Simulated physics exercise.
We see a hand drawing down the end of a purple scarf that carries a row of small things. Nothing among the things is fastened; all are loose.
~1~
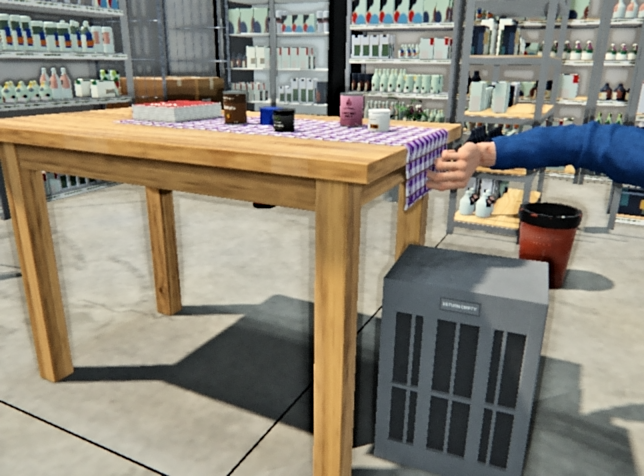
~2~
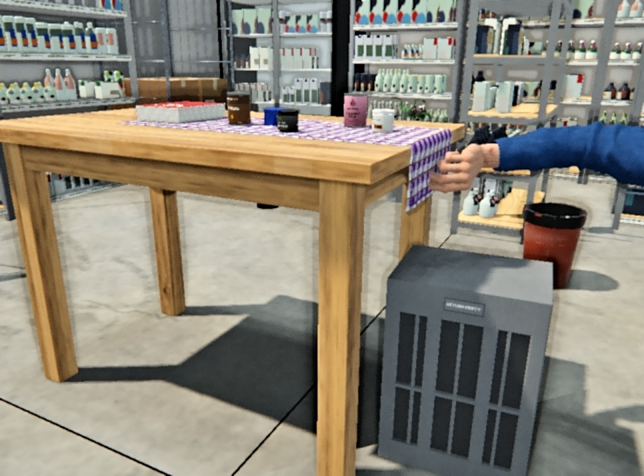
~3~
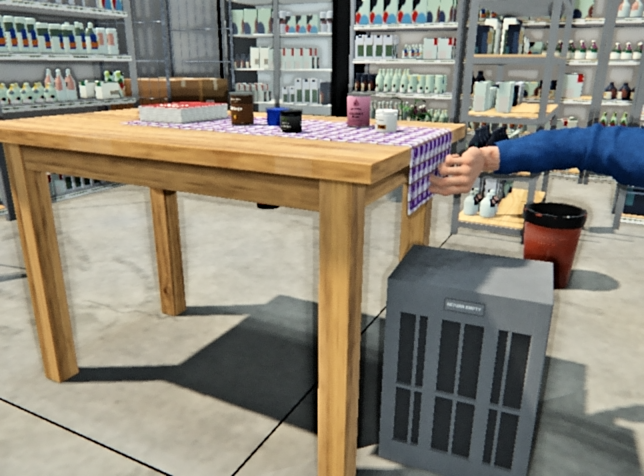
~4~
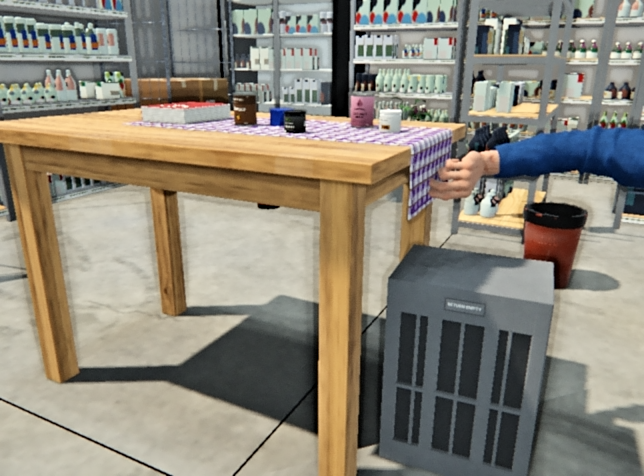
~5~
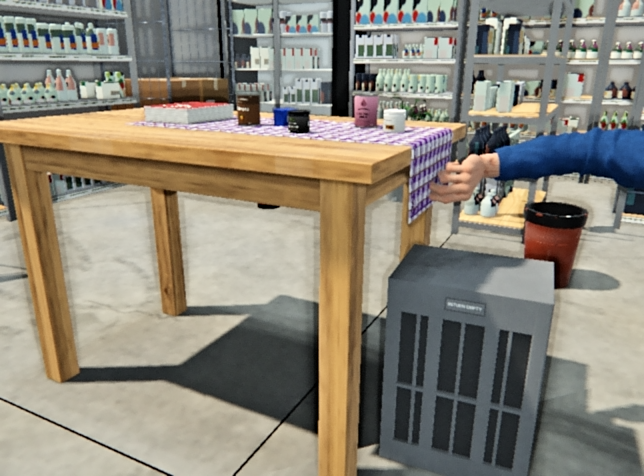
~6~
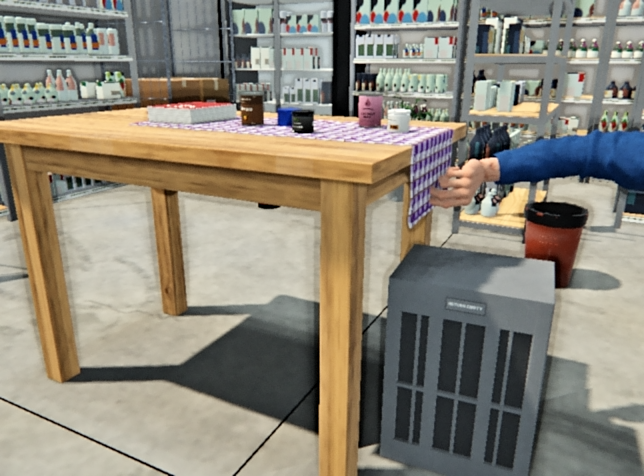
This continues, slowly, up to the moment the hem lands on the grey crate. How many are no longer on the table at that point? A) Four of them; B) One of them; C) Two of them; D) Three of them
One of them.
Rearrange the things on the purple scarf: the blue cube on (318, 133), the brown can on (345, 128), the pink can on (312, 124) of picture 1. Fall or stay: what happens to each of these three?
The blue cube stays aboard, the brown can stays aboard, the pink can stays aboard.
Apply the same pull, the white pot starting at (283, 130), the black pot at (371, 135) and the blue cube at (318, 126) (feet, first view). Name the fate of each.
Start with the white pot, which is kept; next the black pot, which is lost; last the blue cube, which is kept.
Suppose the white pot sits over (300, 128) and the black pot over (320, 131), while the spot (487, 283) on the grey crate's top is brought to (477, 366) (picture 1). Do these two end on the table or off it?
The white pot tumbles off; the black pot falls.
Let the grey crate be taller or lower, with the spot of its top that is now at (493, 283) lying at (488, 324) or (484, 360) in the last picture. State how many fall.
We'd see 2, then 3.
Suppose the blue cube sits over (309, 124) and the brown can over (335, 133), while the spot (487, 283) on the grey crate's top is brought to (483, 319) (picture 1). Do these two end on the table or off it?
Well, the blue cube is safe, and the brown can is dislodged.
Early on, hem near (429, 242); all still up.
Midway, hem on the crate; white pot gone.
Finally, hem on the crate; white pot gone. It carries off one.
